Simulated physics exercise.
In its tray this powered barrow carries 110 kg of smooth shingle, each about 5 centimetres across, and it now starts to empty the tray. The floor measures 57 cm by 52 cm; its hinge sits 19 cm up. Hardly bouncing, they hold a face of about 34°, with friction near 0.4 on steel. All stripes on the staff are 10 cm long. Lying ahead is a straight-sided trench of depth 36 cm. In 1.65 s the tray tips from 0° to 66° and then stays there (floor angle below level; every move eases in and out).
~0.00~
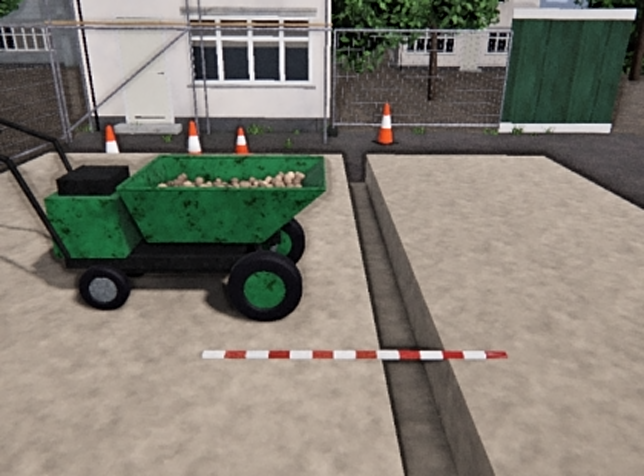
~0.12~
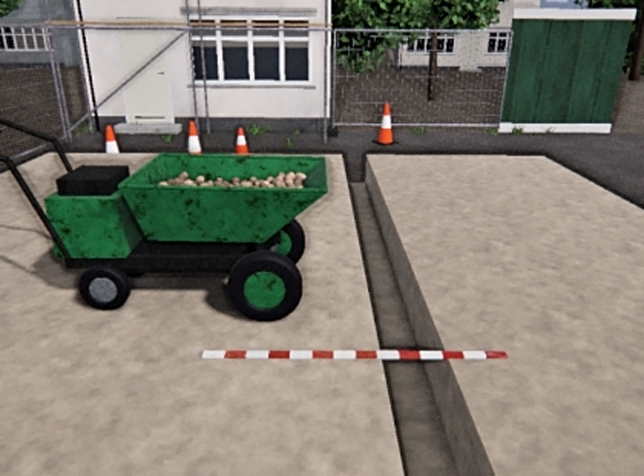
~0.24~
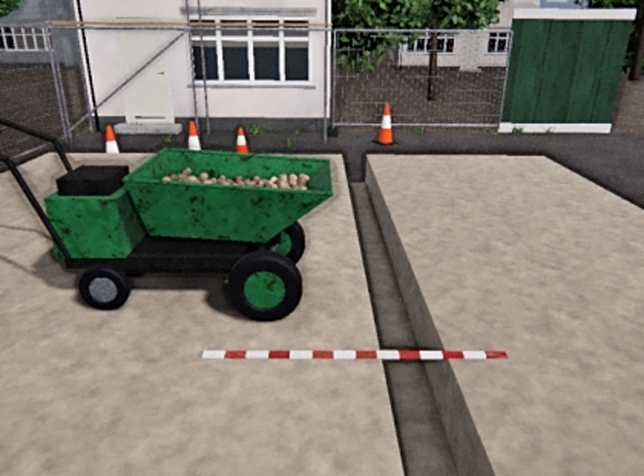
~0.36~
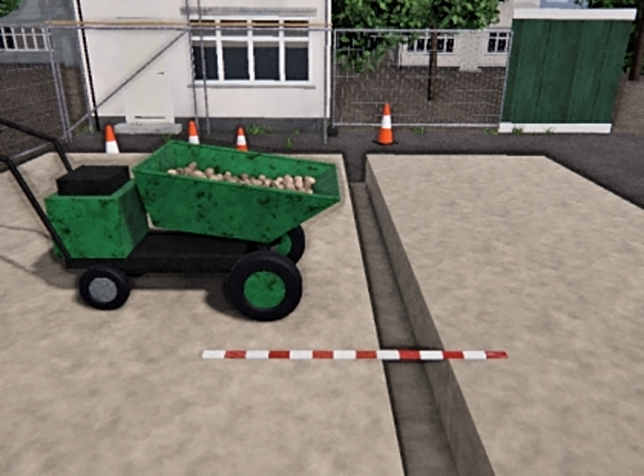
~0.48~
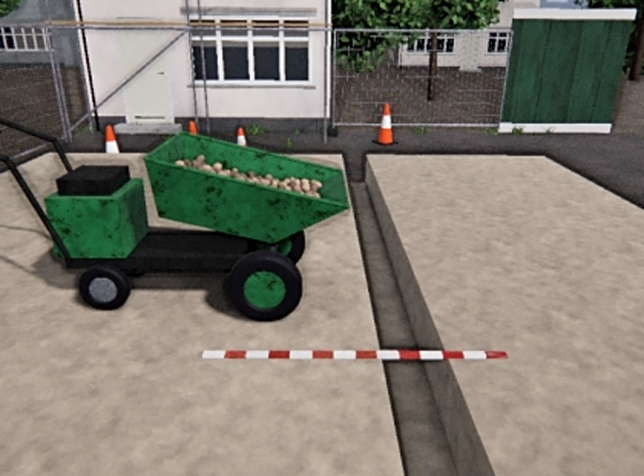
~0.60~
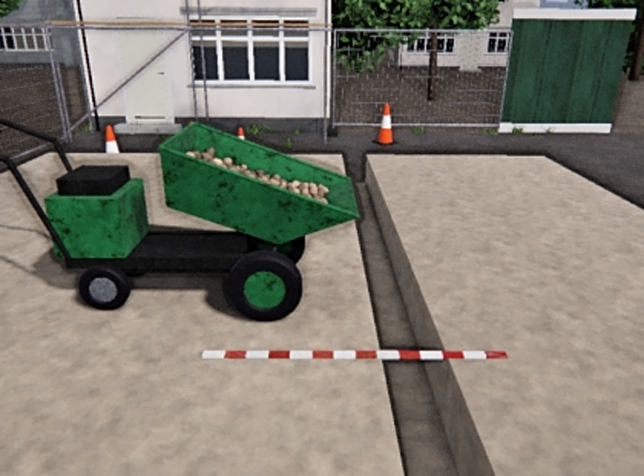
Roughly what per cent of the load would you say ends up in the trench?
I'd say 84 per cent ends up in the trench.
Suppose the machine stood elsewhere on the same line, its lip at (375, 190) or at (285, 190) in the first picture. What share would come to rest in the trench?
Roughly 25 percent for the first, and 90 percent for the second.
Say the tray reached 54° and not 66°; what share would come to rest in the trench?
Around 85 per cent would finish in the trench.
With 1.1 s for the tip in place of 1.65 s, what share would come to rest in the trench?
I'd put it at some 75 in a hundred.
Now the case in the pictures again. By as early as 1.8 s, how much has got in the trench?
Roughly 55% by that time.
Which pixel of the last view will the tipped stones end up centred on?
I'd put it close to (401, 332).
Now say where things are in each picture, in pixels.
Lip at (325, 190), floor tilted 0°, highest stones at (275, 182), in the first frame.
Lip at (327, 191), floor tilted 1°, highest stones at (262, 181); the stones move at 0.1 m/s on average, in the second frame.
Lip at (333, 194), floor tilted 4°, highest stones at (198, 179); the stones move at 0.2 m/s on average, in the third frame.
The tray is at 8°, its lip at (340, 200); the top of the load is at (191, 174); the stones move at 0.3 m/s on average, in the fourth frame.
Lip at (349, 207), floor tilted 14°, highest stones at (197, 167); the stones move at 0.4 m/s on average, in the fifth frame.
Lip at (359, 217), floor tilted 20°, highest stones at (203, 158); the stones move at 0.5 m/s on average, in the sixth frame.
After 1.2 s the floor is at 56°; 100 % in the tray; the foremost stones are at (382, 258).
After 1.8 s the floor is at 66°; 34 % in the tray, 55 % in the trench, 11 % past the trench; the foremost stones are at (474, 294).
After 2.1 s the floor is at 66°; 6 % in the tray, 78 % in the trench, 16 % past the trench; the foremost stones are at (527, 286).
After 4.1 s the floor is at 66°; 0 % in the tray, 84 % in the trench, 16 % past the trench; the foremost stones are at (548, 284).
